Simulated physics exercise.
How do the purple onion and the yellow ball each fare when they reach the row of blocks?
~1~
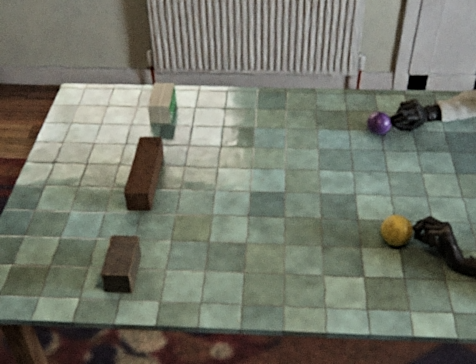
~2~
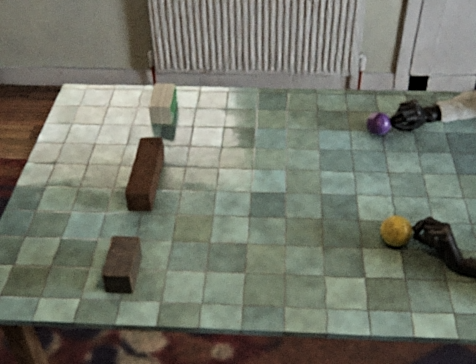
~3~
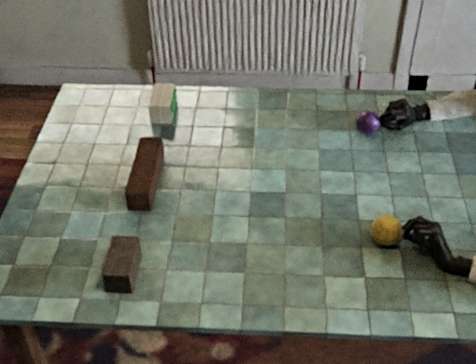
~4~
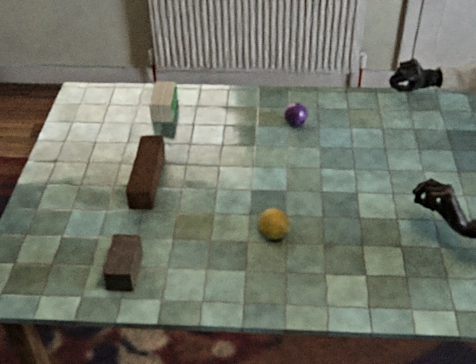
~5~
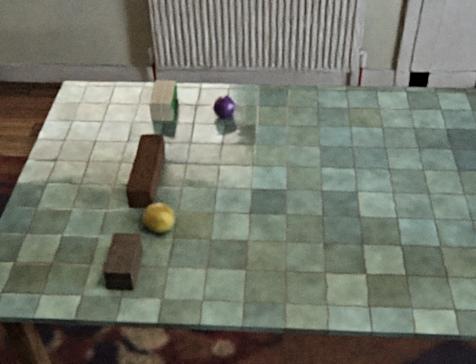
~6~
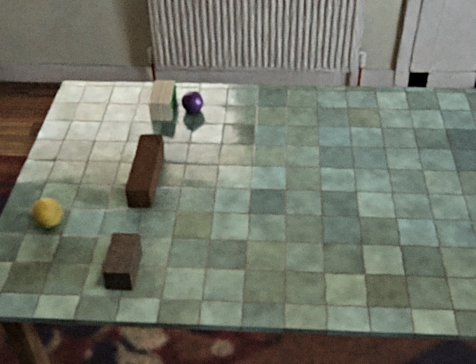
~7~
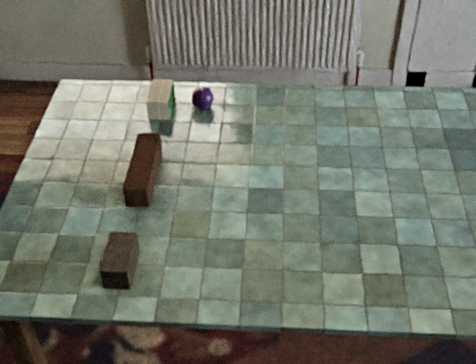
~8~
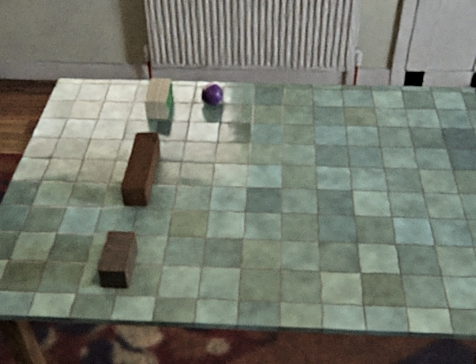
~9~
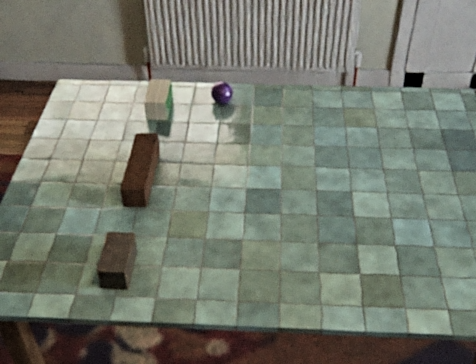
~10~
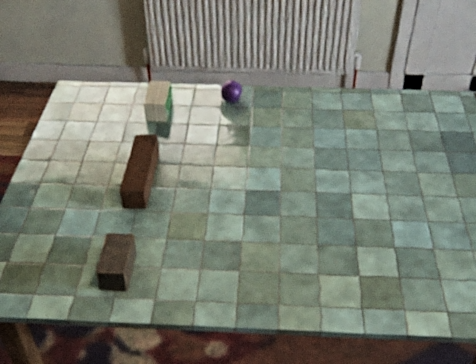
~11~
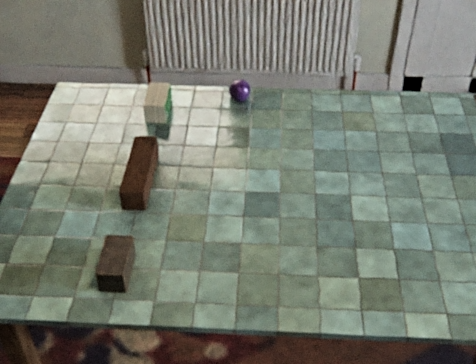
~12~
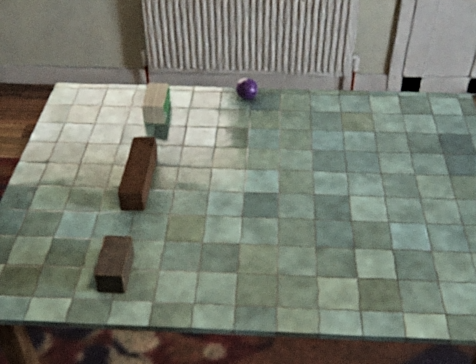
The purple onion hits a block and bounces back to the right, while the yellow ball rolls through the gap between the two brown blocks and goes out of sight.
